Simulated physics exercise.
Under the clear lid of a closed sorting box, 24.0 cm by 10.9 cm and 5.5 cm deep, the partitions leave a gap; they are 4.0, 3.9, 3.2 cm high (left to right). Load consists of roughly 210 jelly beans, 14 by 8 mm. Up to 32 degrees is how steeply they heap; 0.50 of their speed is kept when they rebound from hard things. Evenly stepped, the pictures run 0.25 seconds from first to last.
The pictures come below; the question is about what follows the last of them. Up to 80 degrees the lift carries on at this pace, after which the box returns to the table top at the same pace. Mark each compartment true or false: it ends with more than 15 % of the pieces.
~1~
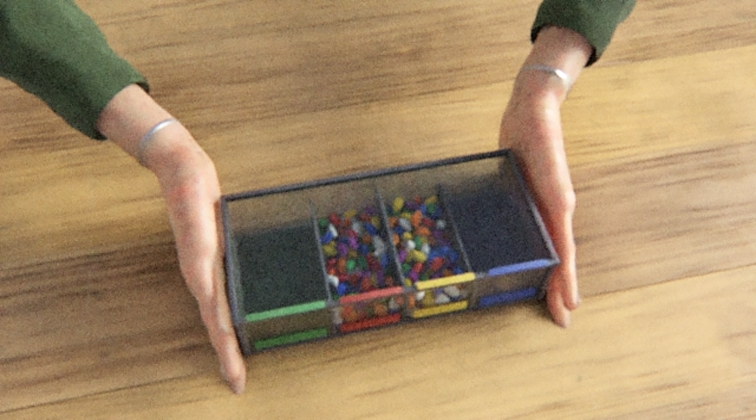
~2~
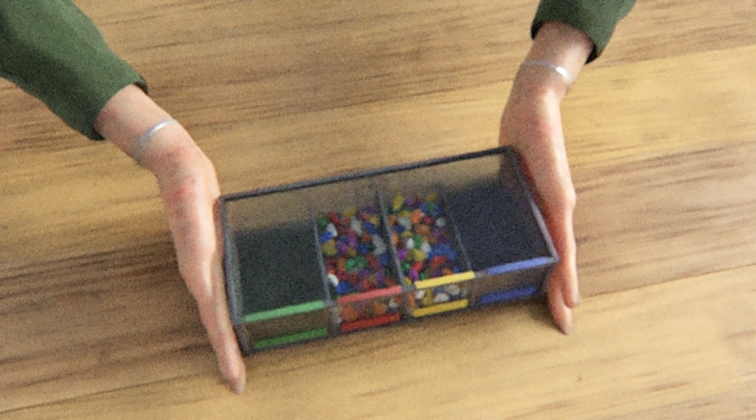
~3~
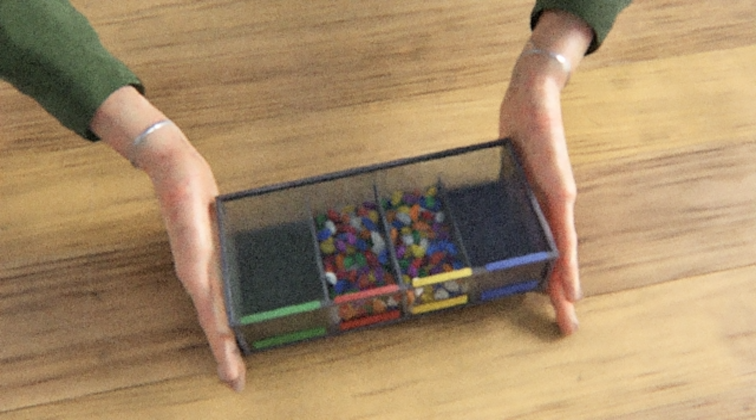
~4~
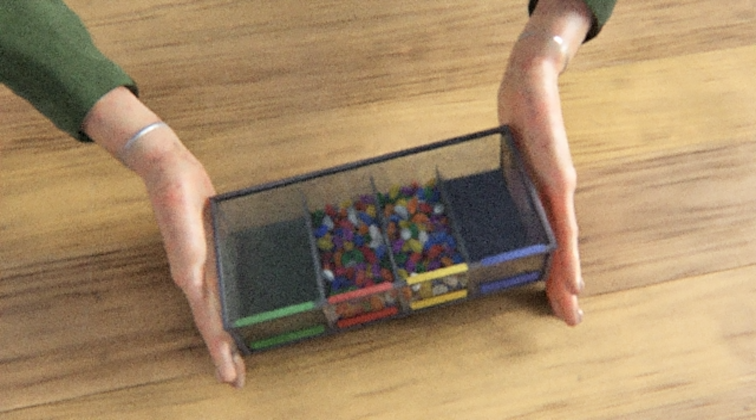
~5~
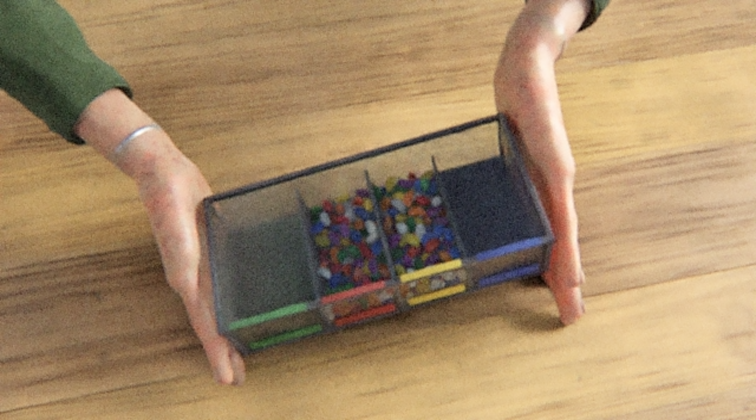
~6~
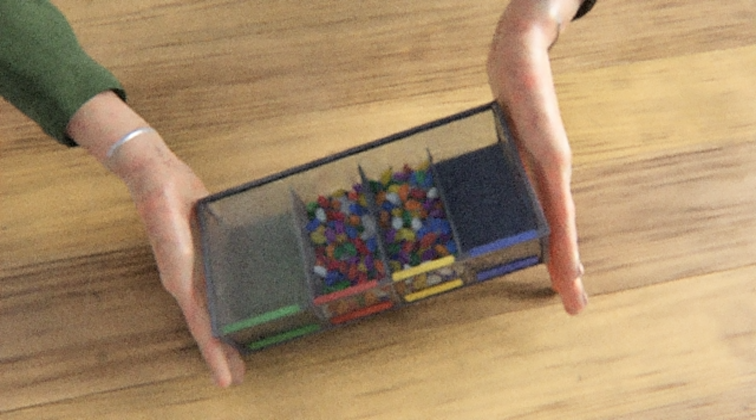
Red: True, blue: False, green: False, yellow: True.
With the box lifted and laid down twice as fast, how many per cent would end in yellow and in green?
I'd say yellow 35 percent, green 15 percent.
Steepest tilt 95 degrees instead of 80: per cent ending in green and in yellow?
Then green would hold 20 percent and yellow 30 percent.
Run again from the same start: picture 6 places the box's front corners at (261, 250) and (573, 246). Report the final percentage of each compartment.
Per cent by compartment: Red 40, blue 25, green 0, yellow 35.
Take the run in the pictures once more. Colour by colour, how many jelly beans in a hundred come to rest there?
Per cent by colour - red 50, blue 0, green 10, yellow 40.
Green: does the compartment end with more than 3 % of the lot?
As for green, indeed so.
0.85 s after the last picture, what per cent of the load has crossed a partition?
Near 0 in a hundred.
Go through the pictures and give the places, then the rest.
The first picture shows box tilt 0 degrees, front corners at (239, 320) and (552, 261); red 50 %, yellow 50 %.
The second picture shows box tilt 1 degrees, front corners at (237, 320) and (552, 259).
The third picture shows box tilt 4 degrees, front corners at (234, 322) and (552, 253), lowest corner left front.
The fourth picture shows box tilt 8 degrees, front corners at (229, 325) and (550, 245), lowest corner left front.
The fifth picture shows box tilt 12 degrees, front corners at (223, 328) and (547, 237), lowest corner left front.
The sixth picture shows box tilt 16 degrees, front corners at (218, 332) and (542, 230), lowest corner left front; red 50 %, yellow 50 %.
Then, 0.85 s after the last picture, tilt 80 degrees; red 50 %, yellow 50 %.
Then, 1.42 s after the last picture, tilt 34 degrees; red 50 %, green 10 %, yellow 40 %.
Then, 2.04 s after the last picture, tilt 0 degrees; red 50 %, green 10 %, yellow 40 %.
In the end, red 50 %, blue 0 %, green 10 %, yellow 40 %.
